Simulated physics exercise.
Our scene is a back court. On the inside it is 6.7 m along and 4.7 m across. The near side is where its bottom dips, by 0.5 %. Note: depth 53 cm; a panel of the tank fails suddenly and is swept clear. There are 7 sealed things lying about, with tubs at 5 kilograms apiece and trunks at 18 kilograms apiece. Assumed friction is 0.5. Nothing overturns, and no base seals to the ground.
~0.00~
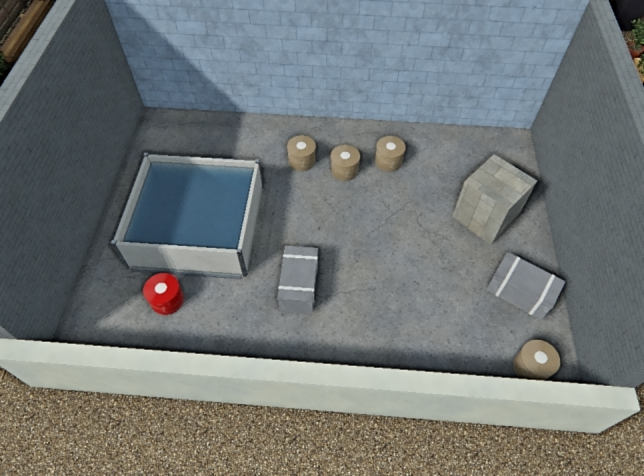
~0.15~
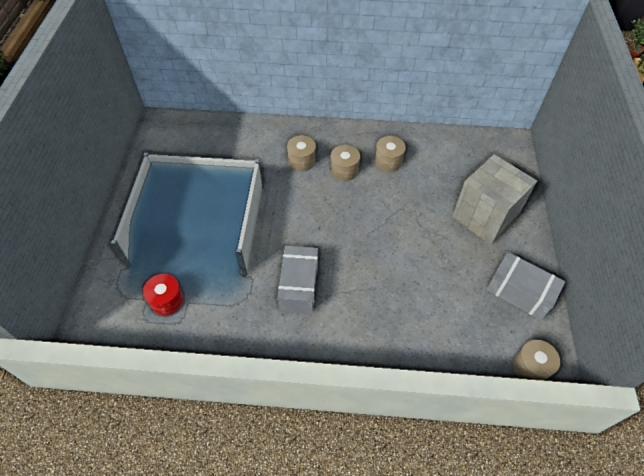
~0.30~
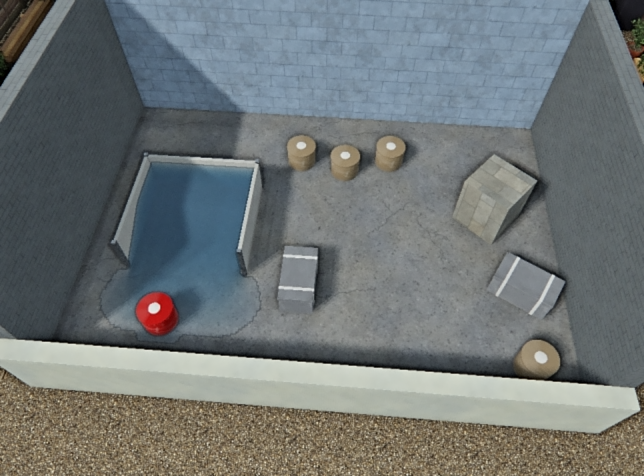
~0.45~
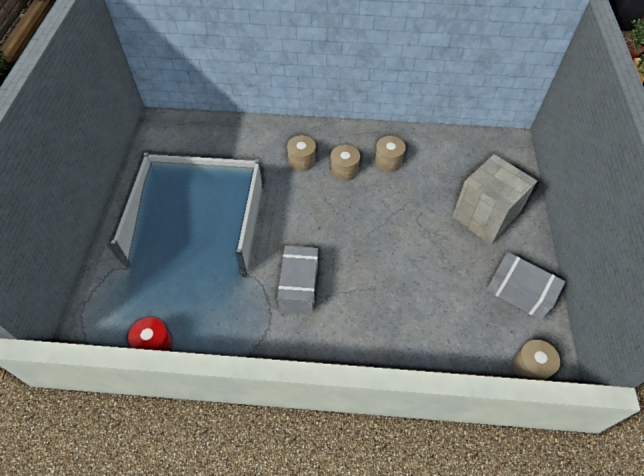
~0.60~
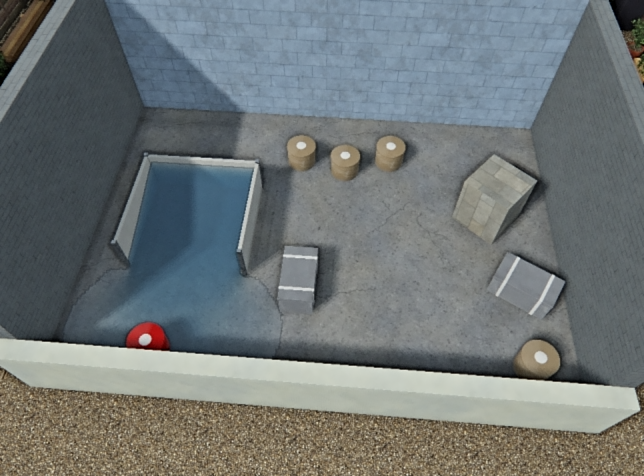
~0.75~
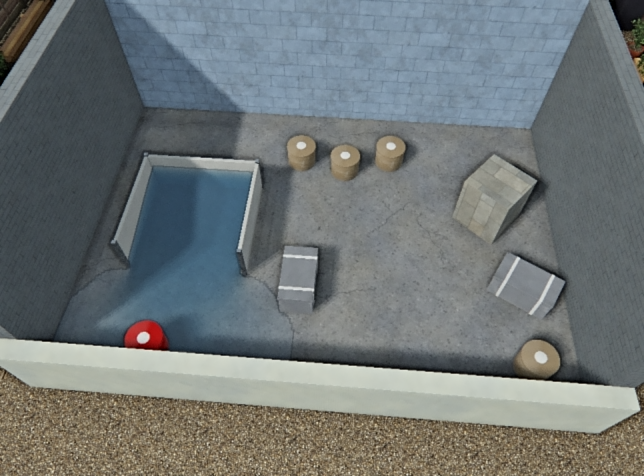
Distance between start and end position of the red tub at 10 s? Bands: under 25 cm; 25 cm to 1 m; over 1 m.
It will move a long way.
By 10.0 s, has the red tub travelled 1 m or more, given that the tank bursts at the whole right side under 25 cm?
So the red tub shifts partway.
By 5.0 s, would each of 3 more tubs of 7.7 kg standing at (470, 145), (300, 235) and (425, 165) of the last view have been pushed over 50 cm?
Answers, first to last: Not exceeding, not exceeding, not exceeding.
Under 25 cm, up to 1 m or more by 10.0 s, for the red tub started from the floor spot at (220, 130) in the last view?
Outcome: It is taken a long way.
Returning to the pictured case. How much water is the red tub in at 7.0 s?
The depth there is around 2 cm.
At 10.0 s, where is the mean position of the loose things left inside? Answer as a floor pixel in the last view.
About (399, 204).
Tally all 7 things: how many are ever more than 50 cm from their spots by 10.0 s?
All told, that gives 6.
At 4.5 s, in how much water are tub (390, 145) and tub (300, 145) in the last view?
Around 0 cm and 0 cm.
After 2.0 s the red tub is near (106, 295), 0.6 m from its start, afloat; 1 afloat.
After 4.5 s the red tub is near (158, 96), 3.6 m from its start, afloat; 2 afloat.
After 7.0 s the red tub is near (304, 129), 3.4 m from its start, aground; 2 afloat.
After 10.0 s the red tub is near (342, 120), 3.9 m from its start, afloat; 6 afloat.
